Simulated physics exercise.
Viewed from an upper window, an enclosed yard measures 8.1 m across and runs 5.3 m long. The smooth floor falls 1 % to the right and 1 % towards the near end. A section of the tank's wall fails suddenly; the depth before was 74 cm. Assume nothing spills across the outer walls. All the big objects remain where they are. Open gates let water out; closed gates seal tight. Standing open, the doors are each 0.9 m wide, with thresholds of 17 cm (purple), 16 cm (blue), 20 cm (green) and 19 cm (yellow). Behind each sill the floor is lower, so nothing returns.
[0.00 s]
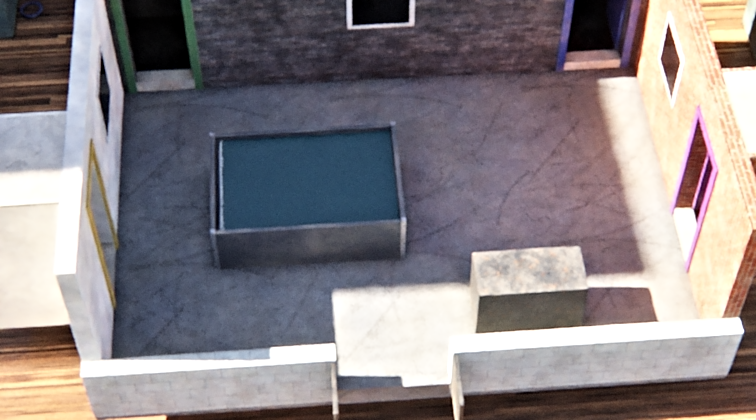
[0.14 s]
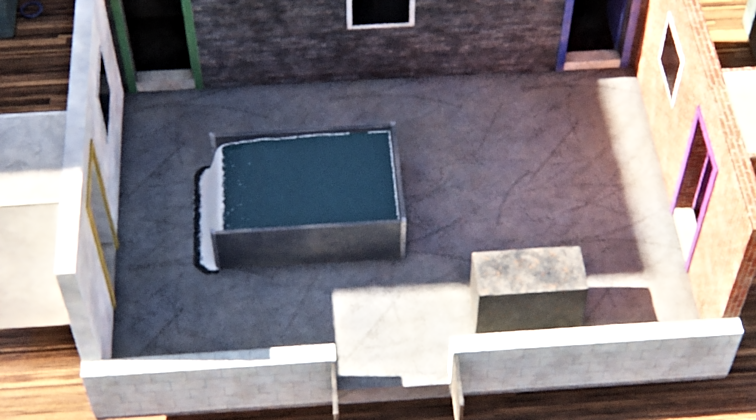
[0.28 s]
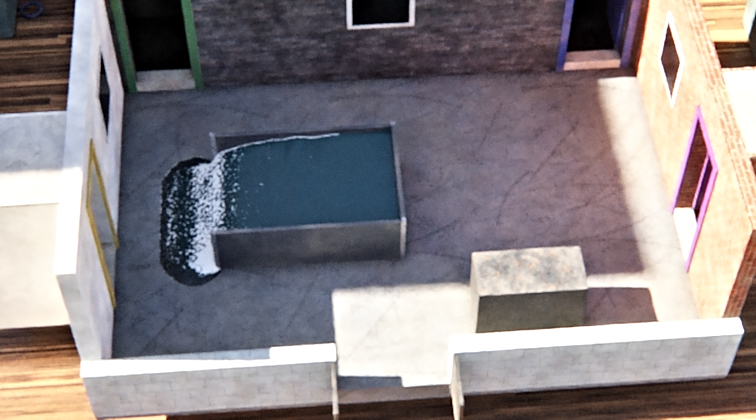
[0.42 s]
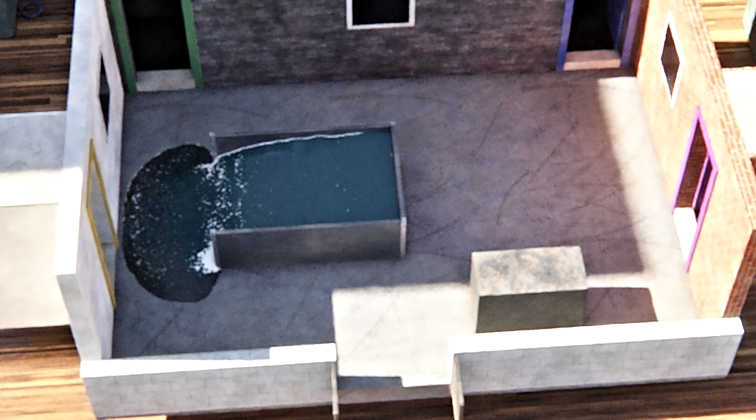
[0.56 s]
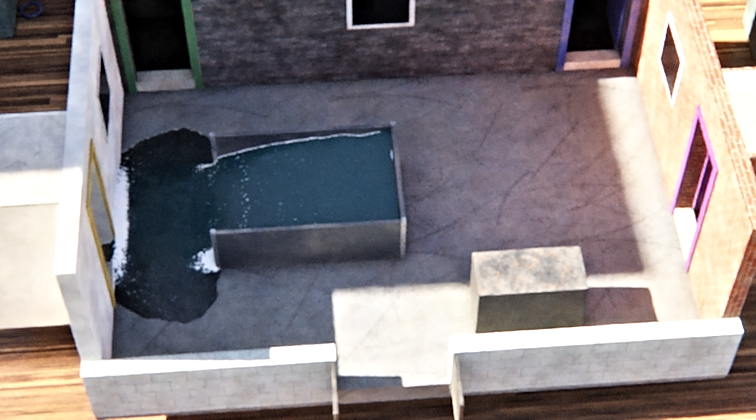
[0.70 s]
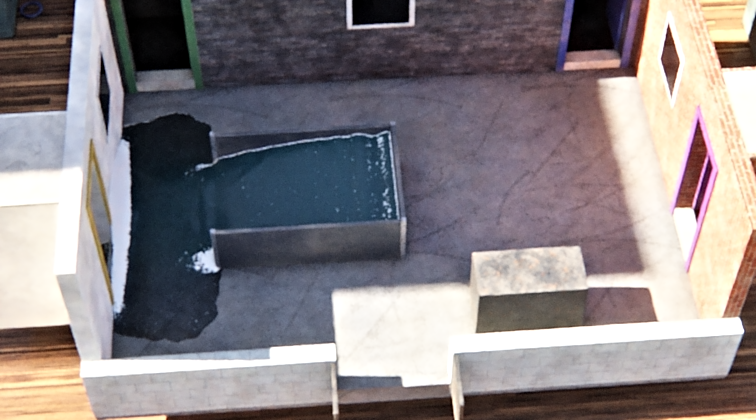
A rectangular tank of dark water in a walled yard gave way on its left side, and water gushed out foaming, spread across the floor to the left wall, and fanned out along it.
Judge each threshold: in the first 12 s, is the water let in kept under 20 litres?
Verdicts: Purple door, kept under; blue door, kept under; green door, not kept under; yellow door, not kept under.
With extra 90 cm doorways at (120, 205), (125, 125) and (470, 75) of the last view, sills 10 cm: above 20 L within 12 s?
So, in the order given, it's beyond the mark, then beyond the mark, then shy of the mark.
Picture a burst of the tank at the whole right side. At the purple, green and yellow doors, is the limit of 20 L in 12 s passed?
Note: Purple beyond the mark, green short of the mark, yellow short of the mark.
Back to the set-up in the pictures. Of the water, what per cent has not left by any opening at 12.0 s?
Around 84 percent of the water.
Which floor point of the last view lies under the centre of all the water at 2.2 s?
Roughly (218, 222).
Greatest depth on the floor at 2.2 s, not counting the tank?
Max depth: About 47 centimetres.
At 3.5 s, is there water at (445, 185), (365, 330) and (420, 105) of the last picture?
Untouched, submerged, submerged.
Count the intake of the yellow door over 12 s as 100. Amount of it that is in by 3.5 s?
It comes to about 100 per cent.
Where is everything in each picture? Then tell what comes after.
The first frame shows the tank at (306, 180) is whole and still, 74 cm deep.
In the second frame, water pours out at (218, 208) and has run 0.9 m, to (215, 271); typically 9 cm deep outside, 74 cm at the tank's back.
In the third frame, the front is at (189, 279), 1.1 m from the gap at (219, 209); 1.3 m2 of floor is under water; 74 cm left at the back of the tank.
In the fourth frame, the front is at (146, 282), 1.5 m from the gap at (219, 210); 2.8 m2 of floor is under water; 74 cm left at the back of the tank.
In the fifth frame, water pours out at (219, 210) and has run 1.9 m, to (115, 294); typically 10 cm deep outside, 74 cm at the tank's back.
In the sixth frame, the front is at (114, 327), 2.3 m from the gap at (219, 211); 4.6 m2 of floor is under water; 68 cm left at the back of the tank.
After 1.4 s water covers 15 % of the floor and is deepest (49 cm) near (131, 224); purple door not reached, blue door not reached, green door 10 cm at the sill, 0 L in, yellow door 38 cm at the sill, 45 L in.
After 2.2 s water covers 25 % of the floor and is deepest (47 cm) near (111, 376); purple door not reached, blue door not reached, green door 33 cm at the sill, 32 L in, yellow door 36 cm at the sill, 125 L in.
After 3.5 s water covers 55 % of the floor and is deepest (33 cm) near (111, 388); purple door not reached, blue door not reached, green door 27 cm at the sill, 118 L in, yellow door 22 cm at the sill, 181 L in.
After 7.0 s water covers 95 % of the floor and is deepest (16 cm) near (681, 275); purple door 14 cm at the sill, 0 L in, blue door 9 cm at the sill, 0 L in, green door 7 cm at the sill, 133 L in, yellow door 10 cm at the sill, 185 L in.
After 12.0 s water covers 95 % of the floor and is deepest (18 cm) near (701, 352); purple door 12 cm at the sill, 0 L in, blue door 7 cm at the sill, 0 L in, green door 2 cm at the sill, 133 L in, yellow door 5 cm at the sill, 185 L in.
